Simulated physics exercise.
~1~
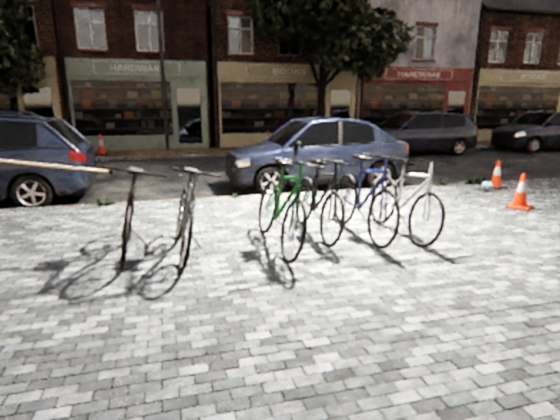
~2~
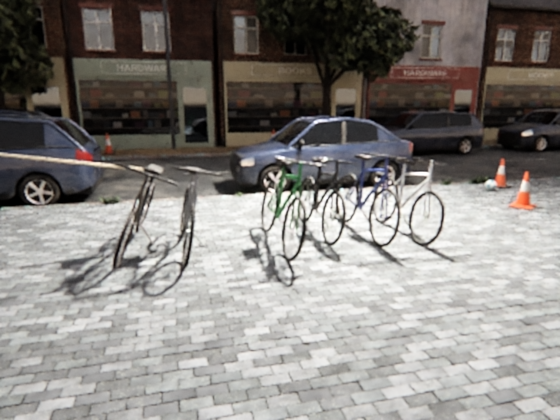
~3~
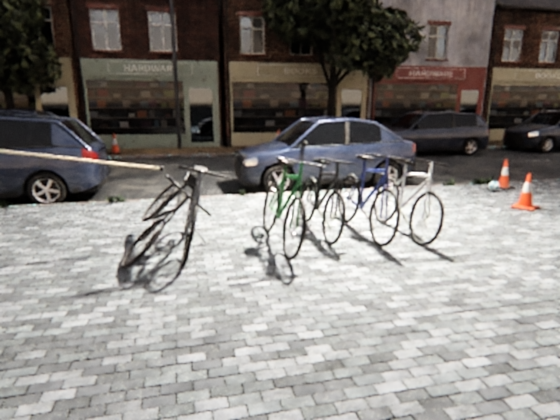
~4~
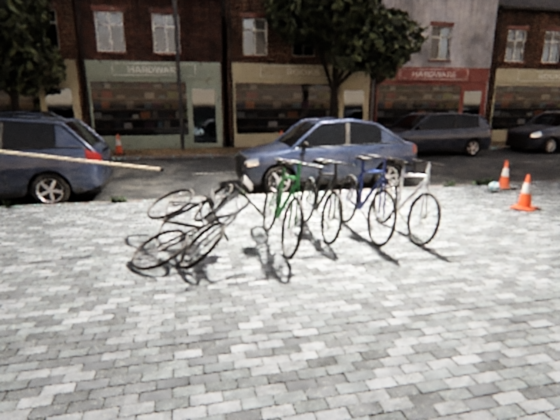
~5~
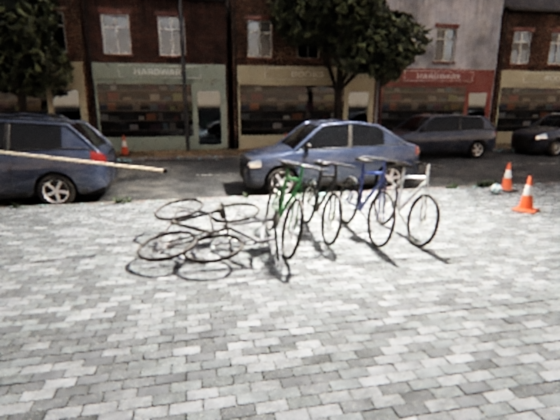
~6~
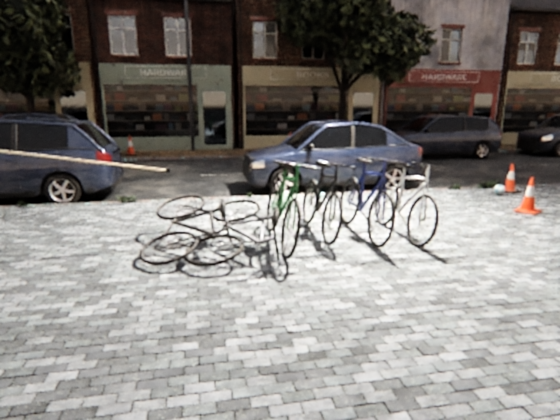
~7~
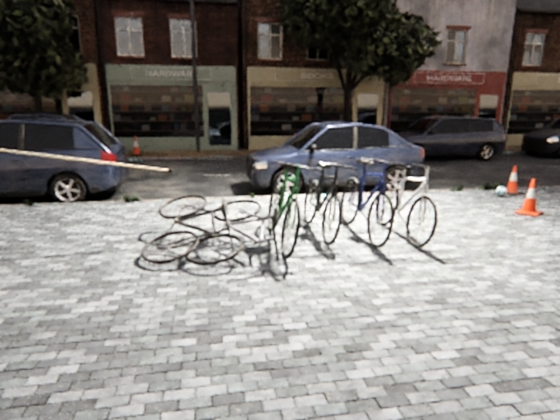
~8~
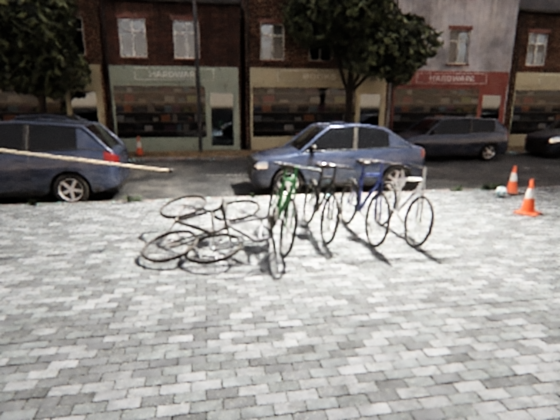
Paved street opposite a hardware shop, a pole nudging the leftmost bicycle, which topples with its neighbour while four stay standing.
